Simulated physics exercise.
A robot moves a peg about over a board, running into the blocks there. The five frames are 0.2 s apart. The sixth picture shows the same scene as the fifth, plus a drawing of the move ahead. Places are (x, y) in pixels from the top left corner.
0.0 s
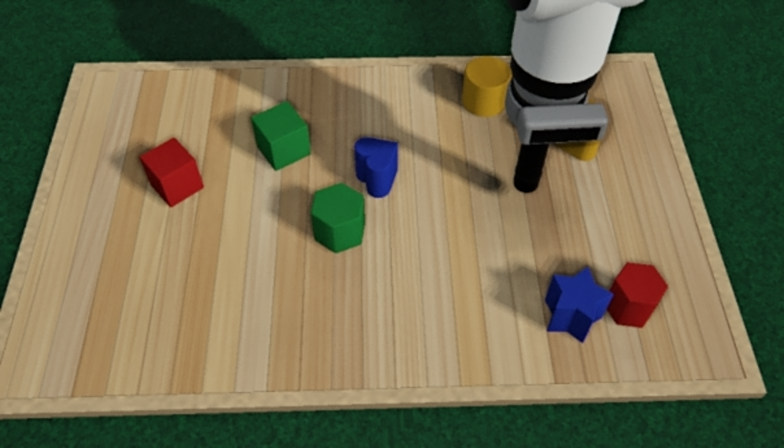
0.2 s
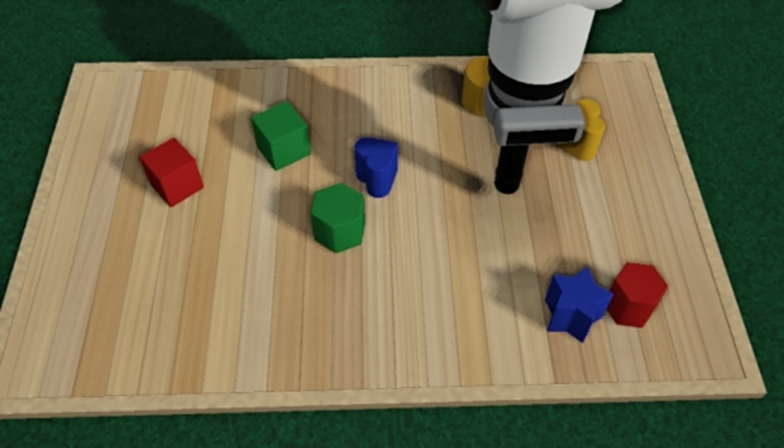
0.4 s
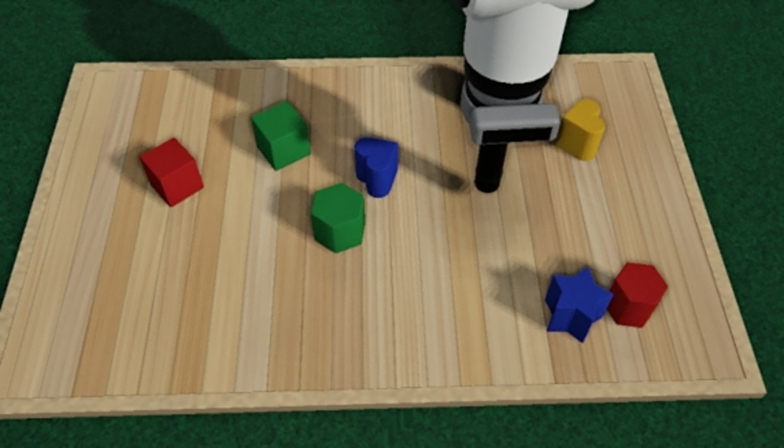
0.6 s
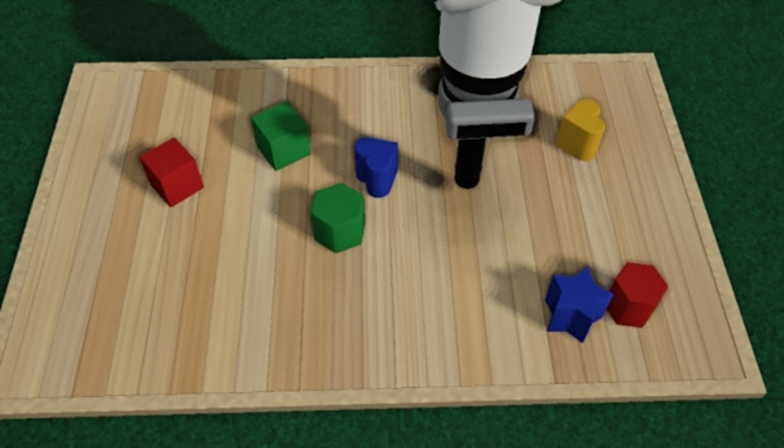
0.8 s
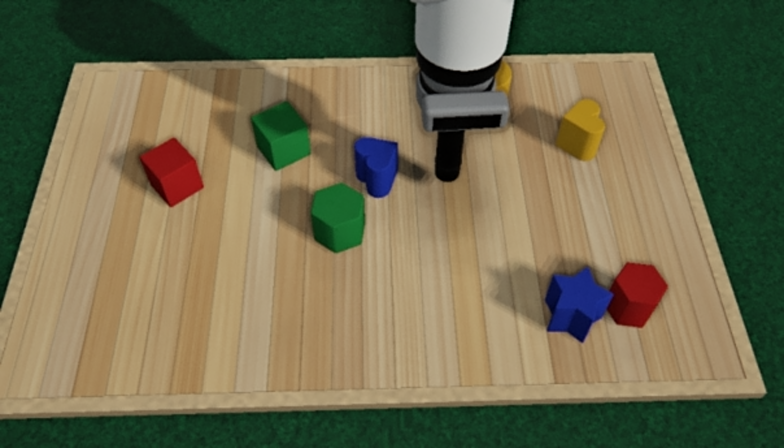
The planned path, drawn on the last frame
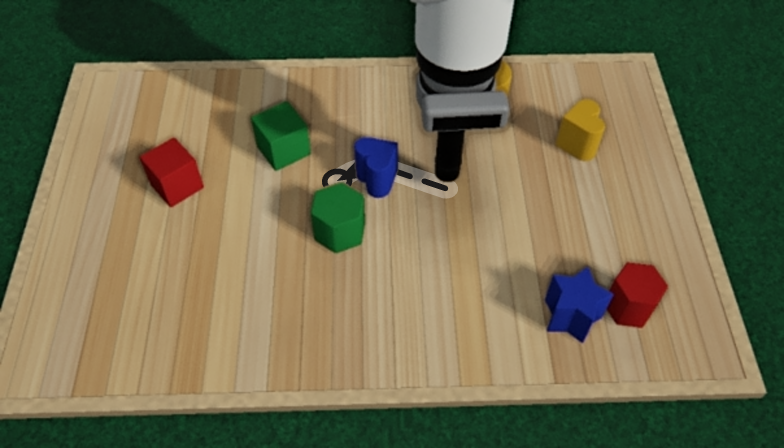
On the wooden board, a robot arm moves its black peg left among the still blocks.
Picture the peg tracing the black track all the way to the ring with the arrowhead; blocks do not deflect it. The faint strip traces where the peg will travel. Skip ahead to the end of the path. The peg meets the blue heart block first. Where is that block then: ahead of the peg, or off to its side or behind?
At the end of the path, the peg is still pushing the blue heart block ahead of it.
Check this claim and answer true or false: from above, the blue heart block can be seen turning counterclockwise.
True - the claim holds.
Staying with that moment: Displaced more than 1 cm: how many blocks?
One.
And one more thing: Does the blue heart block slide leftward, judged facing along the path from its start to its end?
Yes, that is how it ends up.
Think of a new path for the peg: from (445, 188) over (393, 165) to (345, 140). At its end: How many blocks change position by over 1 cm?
Blocks moved: One.
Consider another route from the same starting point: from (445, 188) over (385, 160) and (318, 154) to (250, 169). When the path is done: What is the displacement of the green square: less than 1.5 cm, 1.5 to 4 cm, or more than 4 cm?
The move is long, over 4 cm.
The drawn path runs from (445, 188) through (409, 176) and (371, 167) to (337, 181).
What follows on the original path. One third of the way, peg at (409, 161); nothing pushed yet.
Two thirds of the way, peg at (371, 152); blue heart block at (347, 153), turned 60° anticlockwise.
At the end, peg at (336, 166); green hexagonal block not moved; blue heart block at (314, 172), turned 75° anticlockwise.
